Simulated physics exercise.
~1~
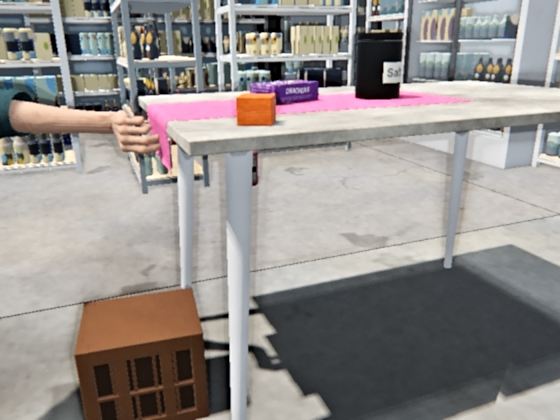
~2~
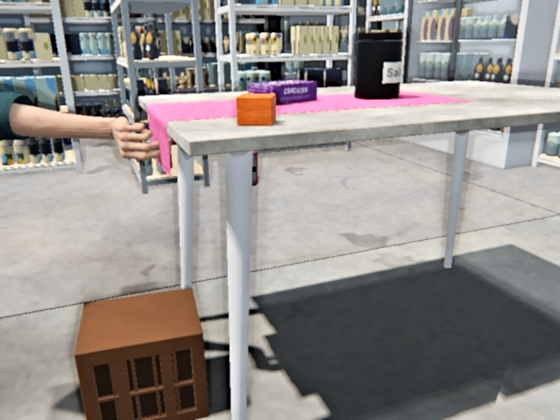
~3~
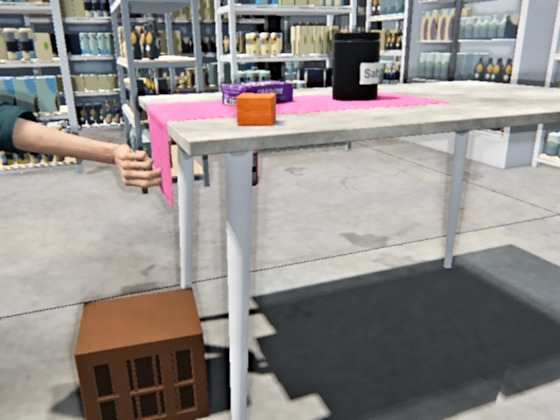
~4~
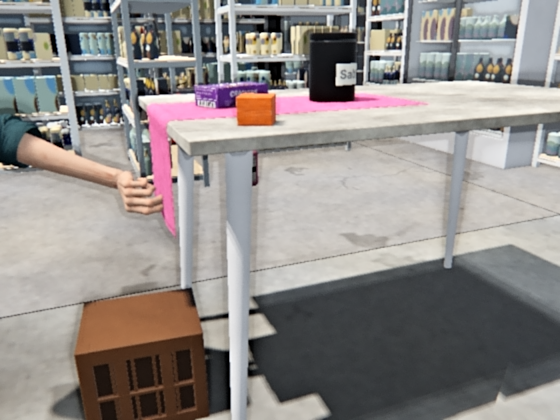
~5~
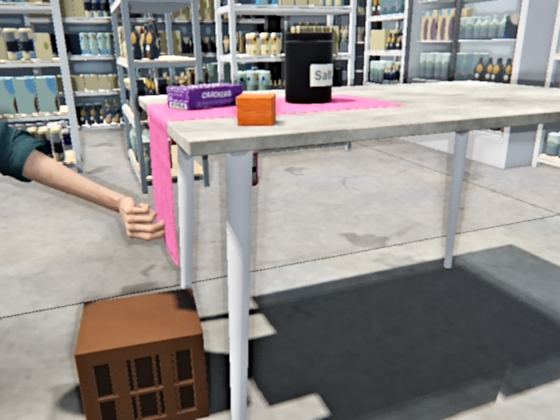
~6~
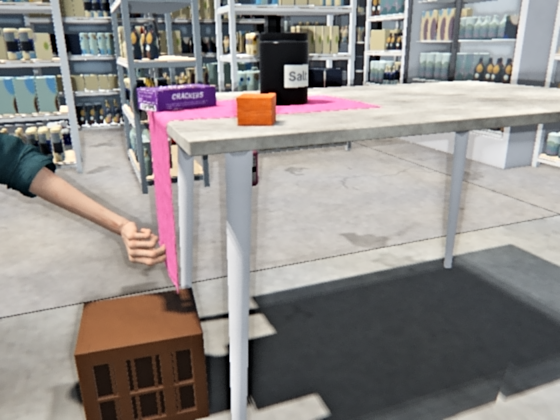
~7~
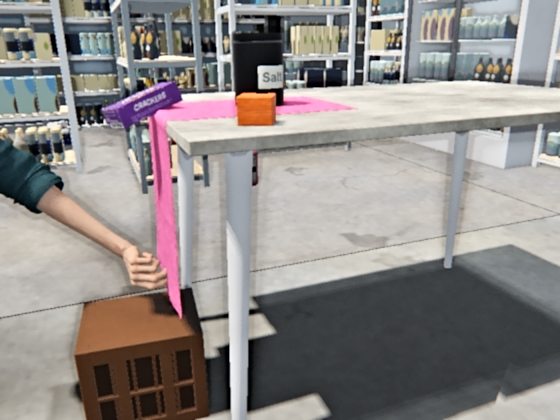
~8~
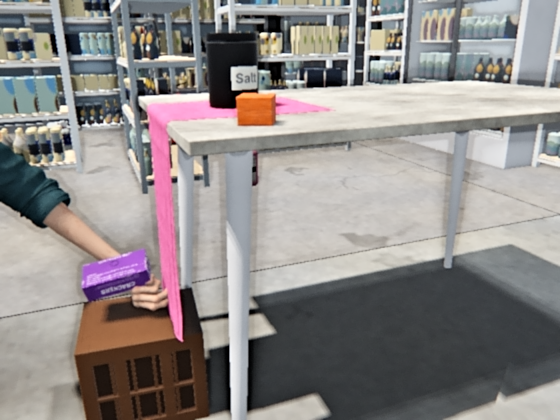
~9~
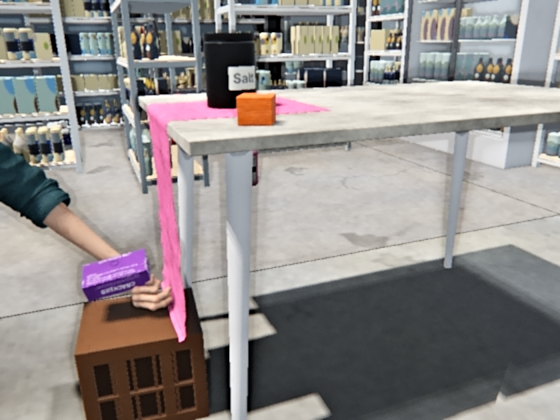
A hand gradually pulled a pink table runner down off the left end of a table, carrying a purple packet and an upright black canister along until the packet tumbled off onto the brown crate below, while the canister and orange block stayed on top.
